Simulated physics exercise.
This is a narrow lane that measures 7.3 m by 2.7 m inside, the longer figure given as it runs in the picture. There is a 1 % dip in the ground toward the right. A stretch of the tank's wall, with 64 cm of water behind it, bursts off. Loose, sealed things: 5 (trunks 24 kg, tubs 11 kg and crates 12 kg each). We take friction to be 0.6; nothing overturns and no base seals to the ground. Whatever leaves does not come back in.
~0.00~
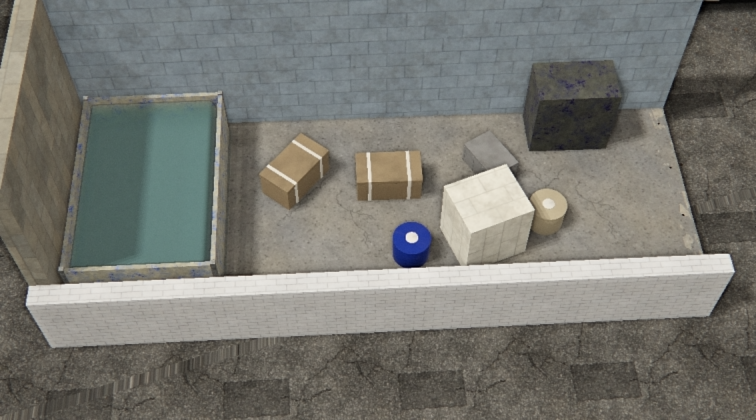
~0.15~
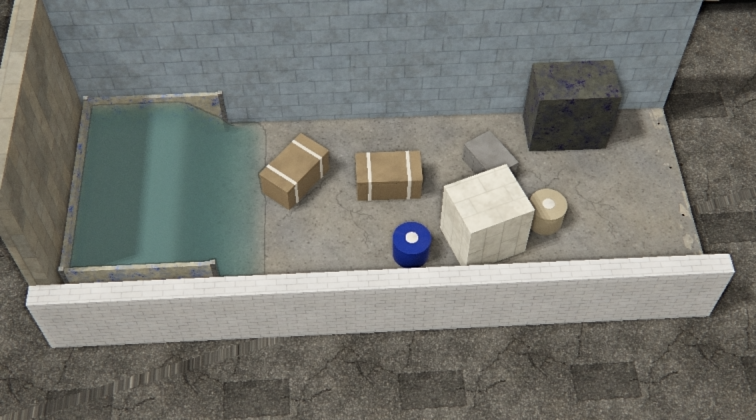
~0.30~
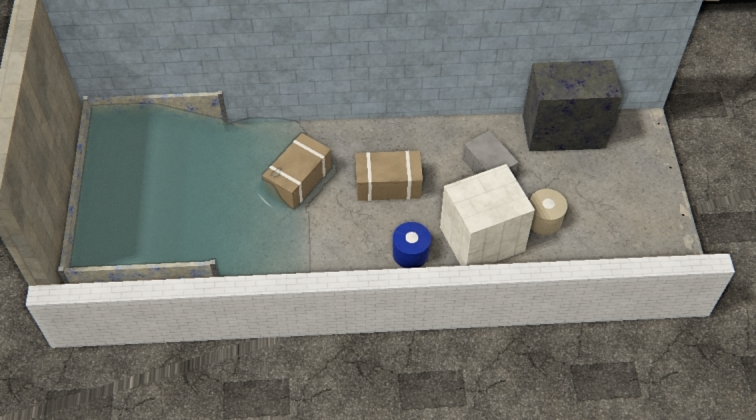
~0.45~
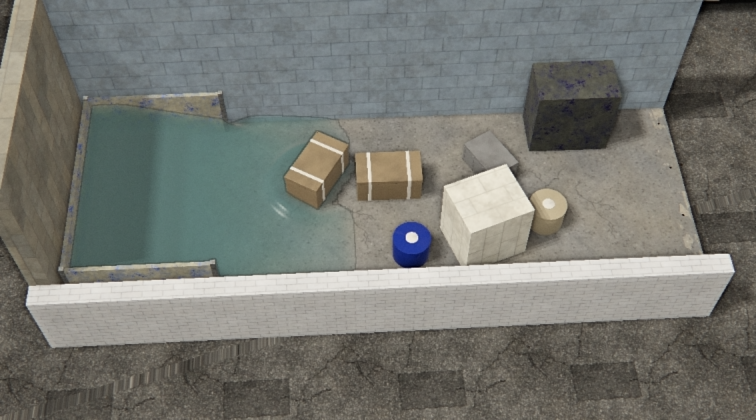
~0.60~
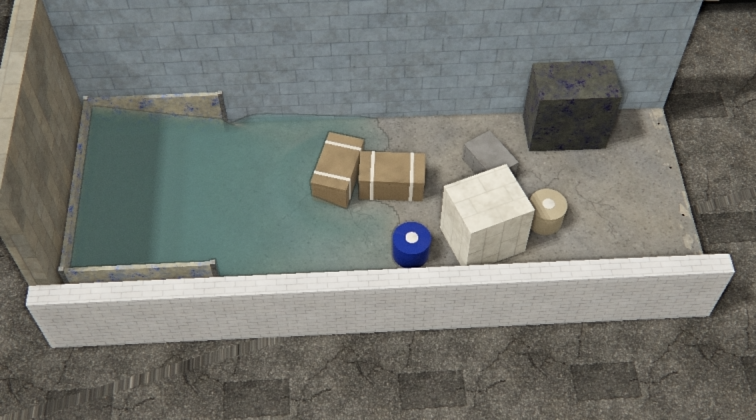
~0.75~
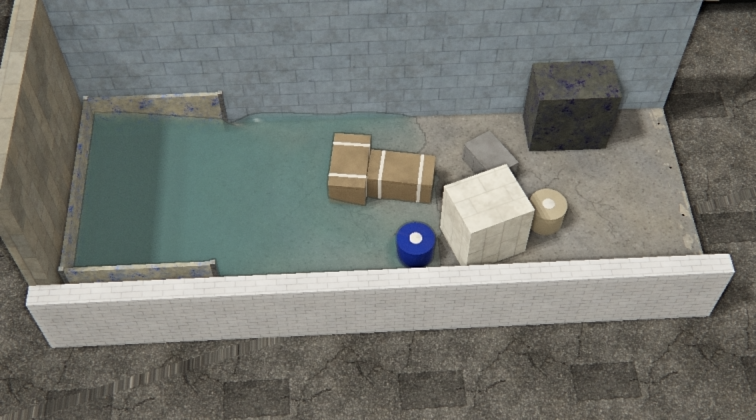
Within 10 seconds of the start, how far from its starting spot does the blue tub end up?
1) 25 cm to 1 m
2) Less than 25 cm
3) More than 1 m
1, 25 cm to 1 m.
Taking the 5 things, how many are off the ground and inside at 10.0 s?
0.
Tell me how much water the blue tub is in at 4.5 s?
About 8 cm.
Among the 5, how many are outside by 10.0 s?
4 by that time.
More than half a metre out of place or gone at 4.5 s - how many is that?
5.
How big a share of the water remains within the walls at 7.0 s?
58 % or so.
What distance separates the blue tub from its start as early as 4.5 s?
Displacement near 50 cm.
After 2.0 s the blue tub is near (451, 250), 0.5 m from its start, afloat; 0 of 5 are out; 3 afloat.
After 4.5 s the blue tub is near (449, 262), 0.5 m from its start, aground; 4 of 5 are out; 0 afloat.
After 7.0 s the blue tub is near (449, 262), 0.5 m from its start, afloat; 4 of 5 are out; 1 afloat.
After 10.0 s the blue tub is near (449, 263), 0.5 m from its start, aground; 4 of 5 are out; 0 afloat.
